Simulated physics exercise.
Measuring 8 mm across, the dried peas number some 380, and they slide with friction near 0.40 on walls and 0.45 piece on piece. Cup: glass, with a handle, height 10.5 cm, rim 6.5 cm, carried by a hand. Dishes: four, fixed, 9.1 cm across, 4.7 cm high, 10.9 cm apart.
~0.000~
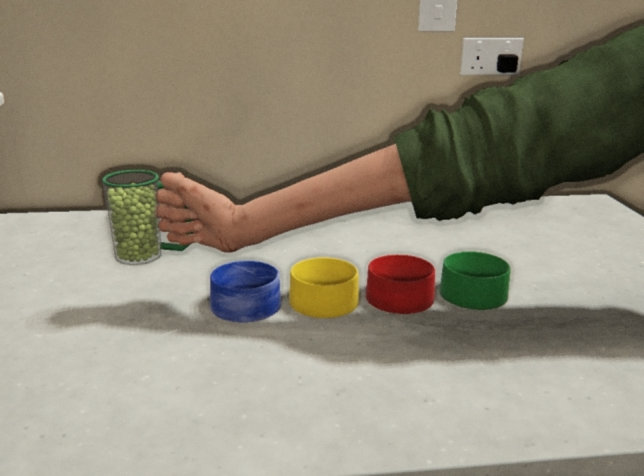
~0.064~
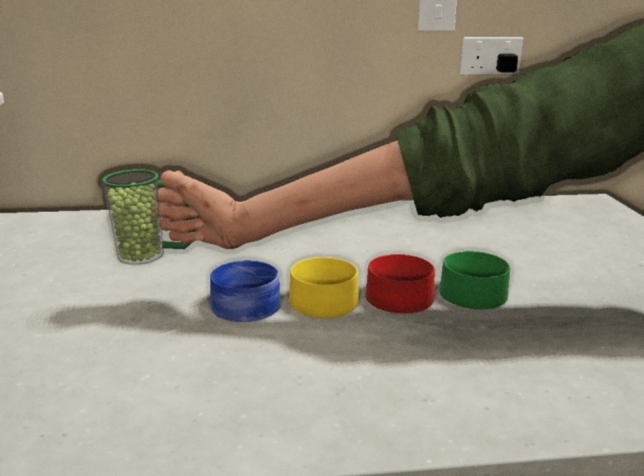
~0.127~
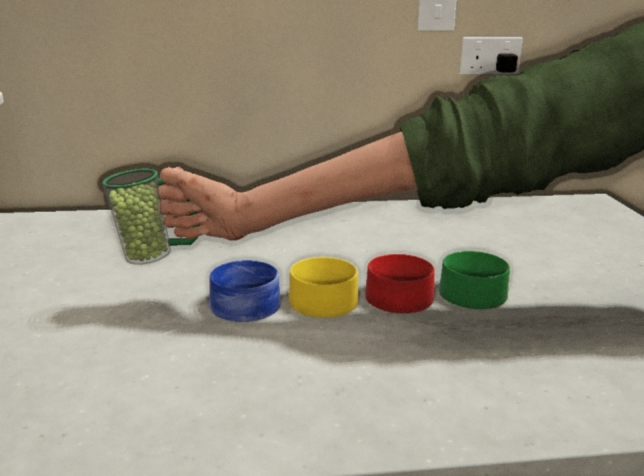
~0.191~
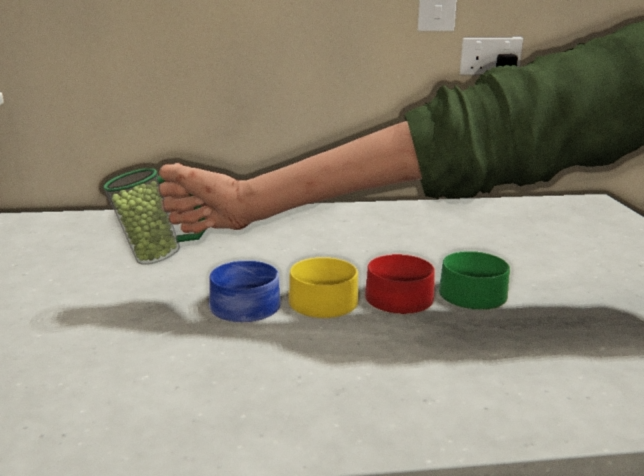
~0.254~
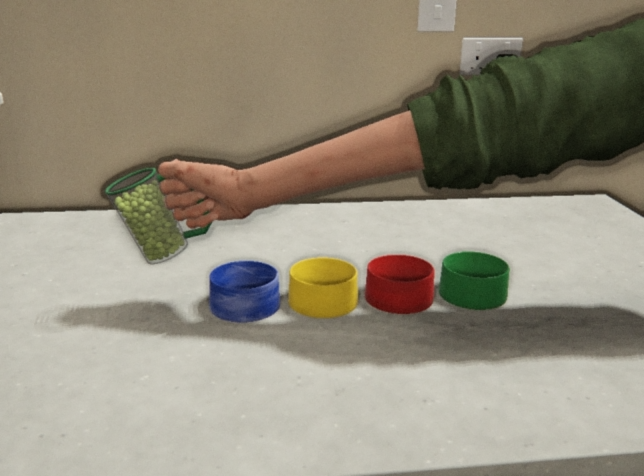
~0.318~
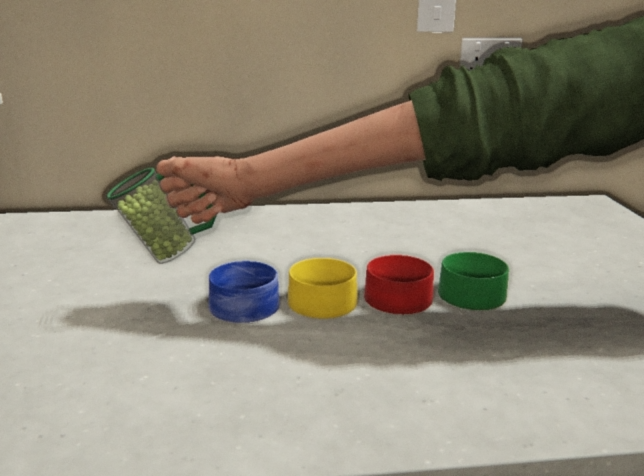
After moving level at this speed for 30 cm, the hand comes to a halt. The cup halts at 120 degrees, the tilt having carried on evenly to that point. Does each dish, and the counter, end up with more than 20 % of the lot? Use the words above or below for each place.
Red dish: Below; blue dish: Below; green dish: Below; yellow dish: Below; counter: Above.
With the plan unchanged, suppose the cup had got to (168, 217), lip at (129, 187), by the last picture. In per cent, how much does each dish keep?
Red: 0 / blue: 0 / green: 0 / yellow: 90.
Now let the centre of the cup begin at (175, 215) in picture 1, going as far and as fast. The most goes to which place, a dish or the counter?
Biggest portion: Blue.
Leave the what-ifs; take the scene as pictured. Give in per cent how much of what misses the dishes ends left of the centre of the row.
Roughly 100 %.
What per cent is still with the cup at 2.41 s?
That would be some 0 per cent.
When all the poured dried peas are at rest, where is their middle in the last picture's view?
Near (163, 307).
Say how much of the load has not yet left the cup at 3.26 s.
Roughly 0 in a hundred.
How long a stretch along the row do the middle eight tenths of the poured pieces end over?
I'd estimate close to 12 cm.
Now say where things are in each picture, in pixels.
The first frame shows cup at (135, 218), tilt 0 degrees, lip at (104, 179), moved 0.0 cm; middle of the pieces at (133, 222); blue dish at (245, 275); yellow dish at (324, 271); red dish at (402, 268); green dish at (477, 265).
The second frame shows cup at (136, 217), tilt 2 degrees, lip at (104, 180), moved 0.2 cm; middle of the pieces at (134, 222).
The third frame shows cup at (140, 217), tilt 7 degrees, lip at (104, 182), moved 0.7 cm; middle of the pieces at (138, 222).
The fourth frame shows cup at (145, 217), tilt 14 degrees, lip at (105, 186), moved 1.3 cm; middle of the pieces at (144, 222).
The fifth frame shows cup at (150, 217), tilt 21 degrees, lip at (107, 191), moved 2.0 cm; middle of the pieces at (150, 222).
The sixth frame shows cup at (154, 217), tilt 28 degrees, lip at (109, 195), moved 2.6 cm; middle of the pieces at (155, 222); blue dish at (243, 275); yellow dish at (323, 272); red dish at (400, 268); green dish at (475, 265). Its pace works out near 110 degrees a second; the hand travels 10 cm a second.
After 1.58 s, tilt 120 degrees; cup holds 0 %, blue 5 %.
After 2.41 s, tilt 120 degrees; cup holds 0 %, blue 5 %.
After 3.26 s, tilt 120 degrees; cup holds 0 %, blue 5 %.
At rest (3.6 s), red 0 %, blue 5 %, green 0 %, yellow 0 %, counter 95 %.
